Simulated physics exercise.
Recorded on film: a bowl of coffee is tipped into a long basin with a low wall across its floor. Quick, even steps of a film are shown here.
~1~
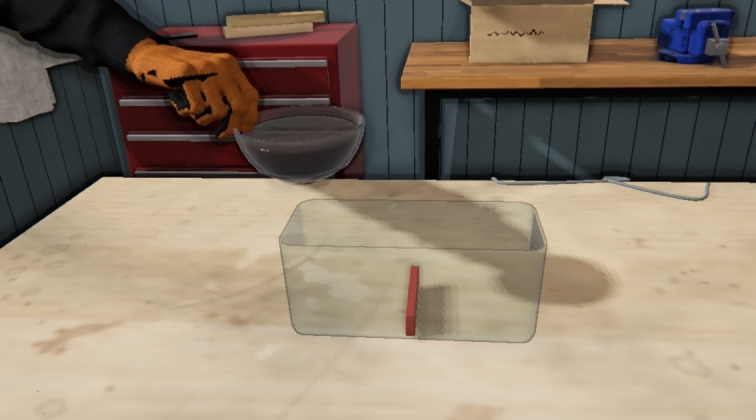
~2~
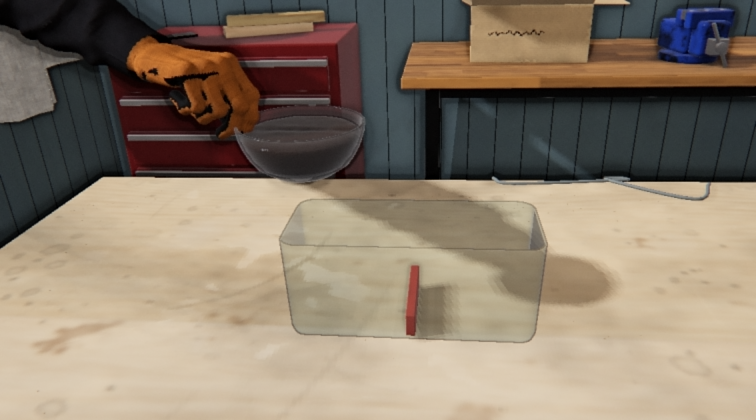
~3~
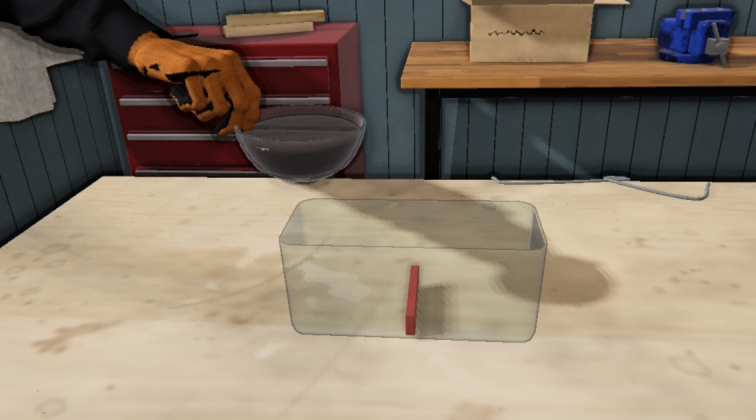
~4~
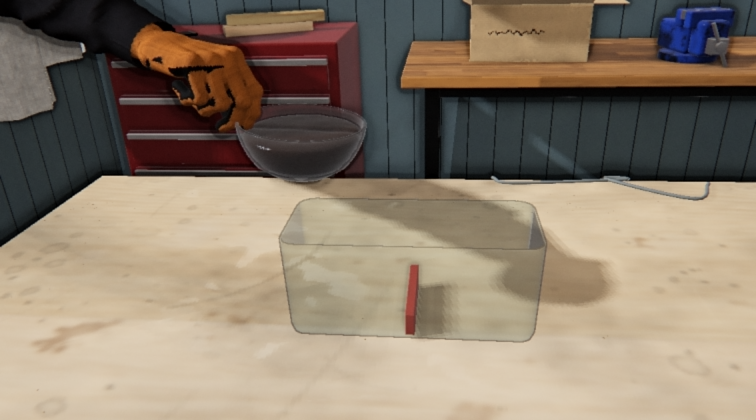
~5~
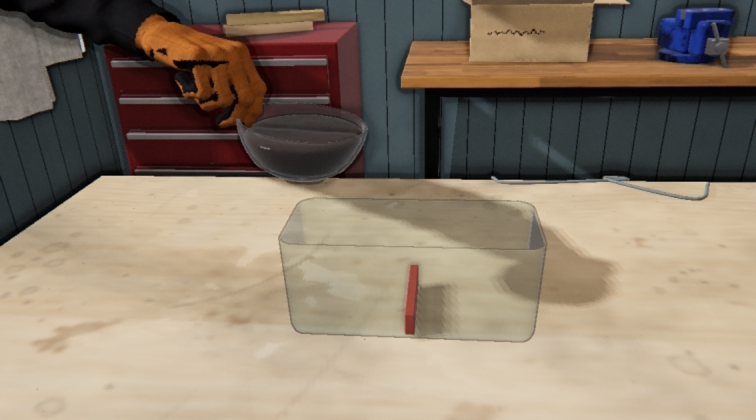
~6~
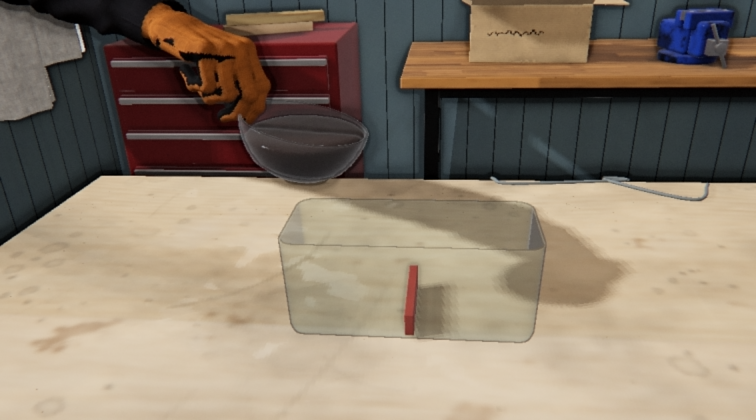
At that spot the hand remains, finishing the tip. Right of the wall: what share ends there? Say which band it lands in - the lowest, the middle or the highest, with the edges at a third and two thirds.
The share that settles right of the wall is one third to two thirds, as I see it.
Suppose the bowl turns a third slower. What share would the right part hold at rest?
About 55 per cent.
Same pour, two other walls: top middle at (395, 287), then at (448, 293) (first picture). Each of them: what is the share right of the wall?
It works out to around 70 per cent for the first and around 15 per cent for the second.
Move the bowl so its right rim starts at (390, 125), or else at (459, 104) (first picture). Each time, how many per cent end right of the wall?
First place gives some 70 %, second place some 75 %.
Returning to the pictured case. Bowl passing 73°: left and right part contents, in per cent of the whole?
Left: Roughly 15 %; right: Roughly 20 %.
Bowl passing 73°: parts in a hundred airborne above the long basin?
That works out near 35 percent.
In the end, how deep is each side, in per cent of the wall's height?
Left side roughly 50, right side roughly 50.
A moment on, the bowl is tipped part way and 29 per cent is still to pour, 14 is left of the wall and 22 right of it.
Next, the bowl is tipped right over and 0 per cent is still to pour, 49 is left of the wall and 49 right of it.
Then the bowl is tipped right over and 0 per cent is still to pour, 51 is left of the wall and 49 right of it.
Later the bowl is tipped right over and 0 per cent is still to pour, 50 is left of the wall and 49 right of it.
Finally, 50 per cent lies left of the wall, 49 right of it and 0 outside.
